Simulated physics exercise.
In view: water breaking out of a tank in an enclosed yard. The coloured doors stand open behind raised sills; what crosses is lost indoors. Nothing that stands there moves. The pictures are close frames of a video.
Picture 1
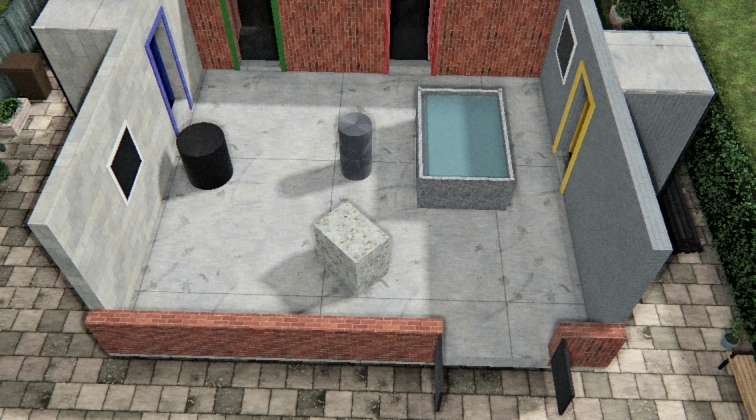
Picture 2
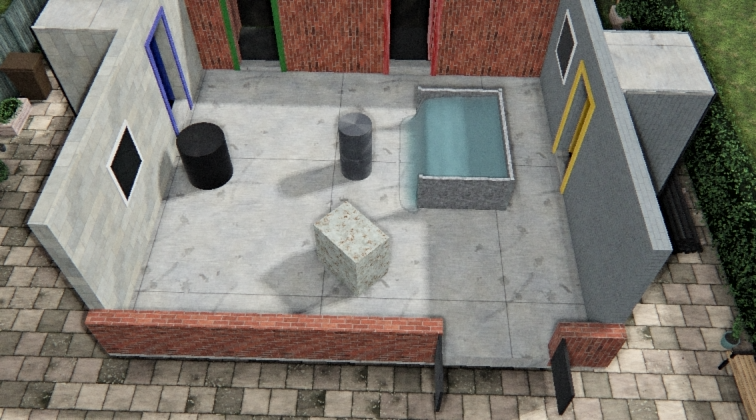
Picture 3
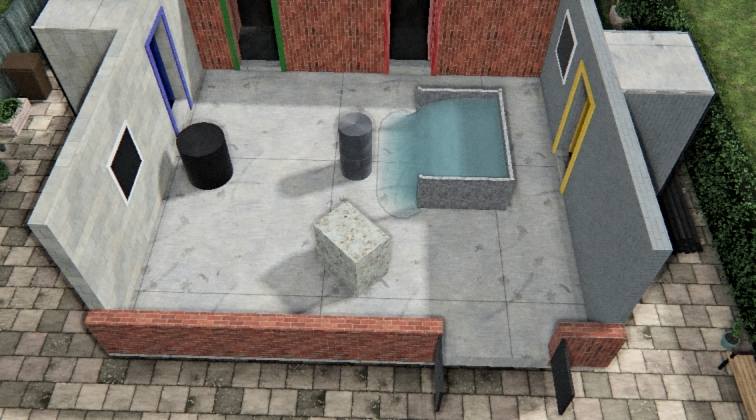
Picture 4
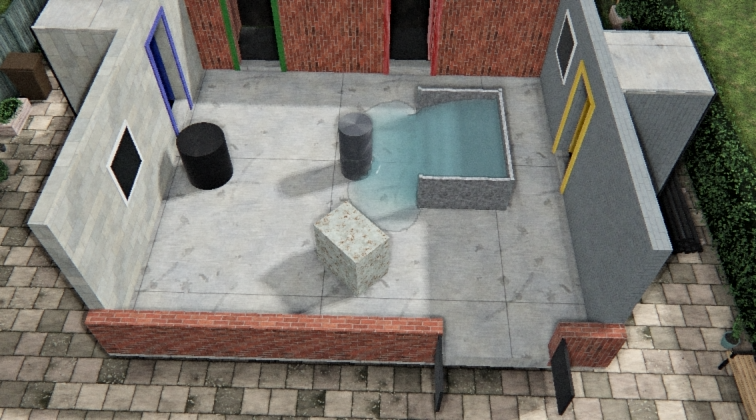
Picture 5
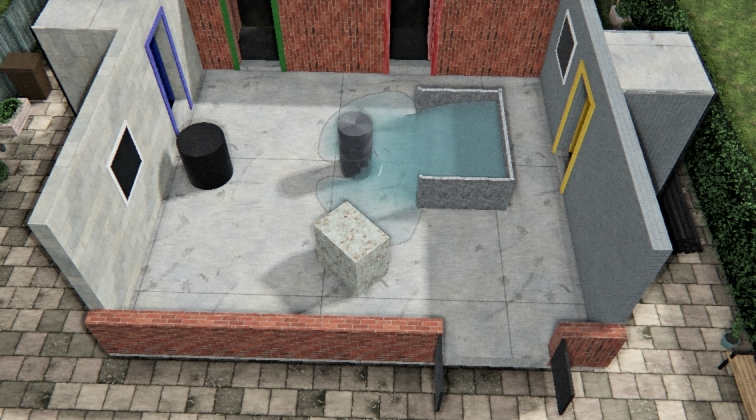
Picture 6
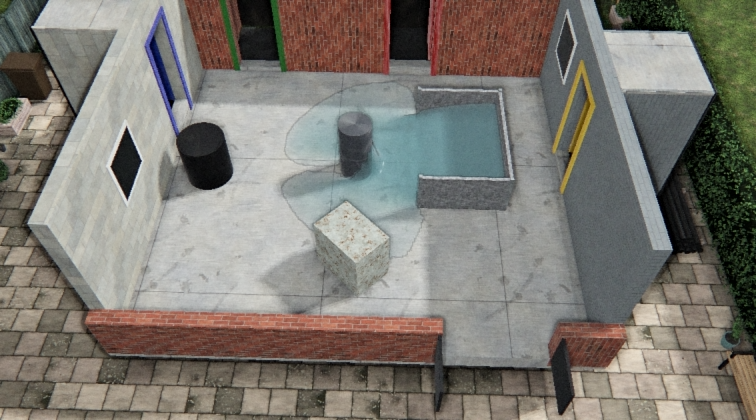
Water pours from the tank's open left side and spreads across the yard around a dark cylinder.
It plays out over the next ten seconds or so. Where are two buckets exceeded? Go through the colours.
One by one: The yellow door admits no more than that; the blue door admits no more than that; the green door lets in a lot; the red door admits no more than that.
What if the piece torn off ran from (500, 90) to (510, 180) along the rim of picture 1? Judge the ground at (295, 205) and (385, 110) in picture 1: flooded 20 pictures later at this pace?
As listed: Clear, awash.
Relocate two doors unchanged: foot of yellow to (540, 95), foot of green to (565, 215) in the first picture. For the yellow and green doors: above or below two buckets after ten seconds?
My reading: The yellow one lets less in; the green one holds.
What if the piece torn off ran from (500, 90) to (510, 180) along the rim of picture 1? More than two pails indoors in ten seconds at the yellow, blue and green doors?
One by one: The yellow one lets more in; the blue one lets less in; the green one takes less.
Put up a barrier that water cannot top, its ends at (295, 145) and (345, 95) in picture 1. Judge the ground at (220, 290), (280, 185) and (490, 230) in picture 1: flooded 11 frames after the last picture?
One after the other: Wet, wet, dry.
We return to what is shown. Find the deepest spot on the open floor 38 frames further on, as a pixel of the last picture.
I would point to (326, 251).
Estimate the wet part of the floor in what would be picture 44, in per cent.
Some 75 per cent.
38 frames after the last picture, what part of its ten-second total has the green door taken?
Some 100 per cent.
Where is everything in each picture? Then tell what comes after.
In the first picture, still water in the open tank at (462, 135).
In the second picture, the front is at (417, 210), out from the gap at (420, 153).
In the third picture, water pours out at (420, 153) and has run to (400, 215).
In the fourth picture, the front is at a hidden place, out from the gap at (420, 155).
In the fifth picture, the front is at a hidden place, out from the gap at (420, 155).
In the sixth picture, the front is at (293, 133), out from the gap at (420, 155).
A moment on, water covers 45 % of the floor; the yellow door not reached, the blue door wet at the sill, nothing in, the green door not reached, the red door wet at the sill, nothing in.
Next, water covers 60 % of the floor; the yellow door not reached, the blue door wet at the sill, nothing in, the green door under two buckets in, the red door wet at the sill, nothing in.
Then, water covers 65 % of the floor; the yellow door not reached, the blue door wet at the sill, nothing in, the green door over two buckets in, the red door wet at the sill, nothing in.
Later, water covers 75 % of the floor; the yellow door not reached, the blue door wet at the sill, nothing in, the green door over two buckets in, the red door wet at the sill, nothing in.
In the end, water covers 95 % of the floor; the yellow door wet at the sill, nothing in, the blue door wet at the sill, nothing in, the green door over two buckets in, the red door wet at the sill, nothing in.
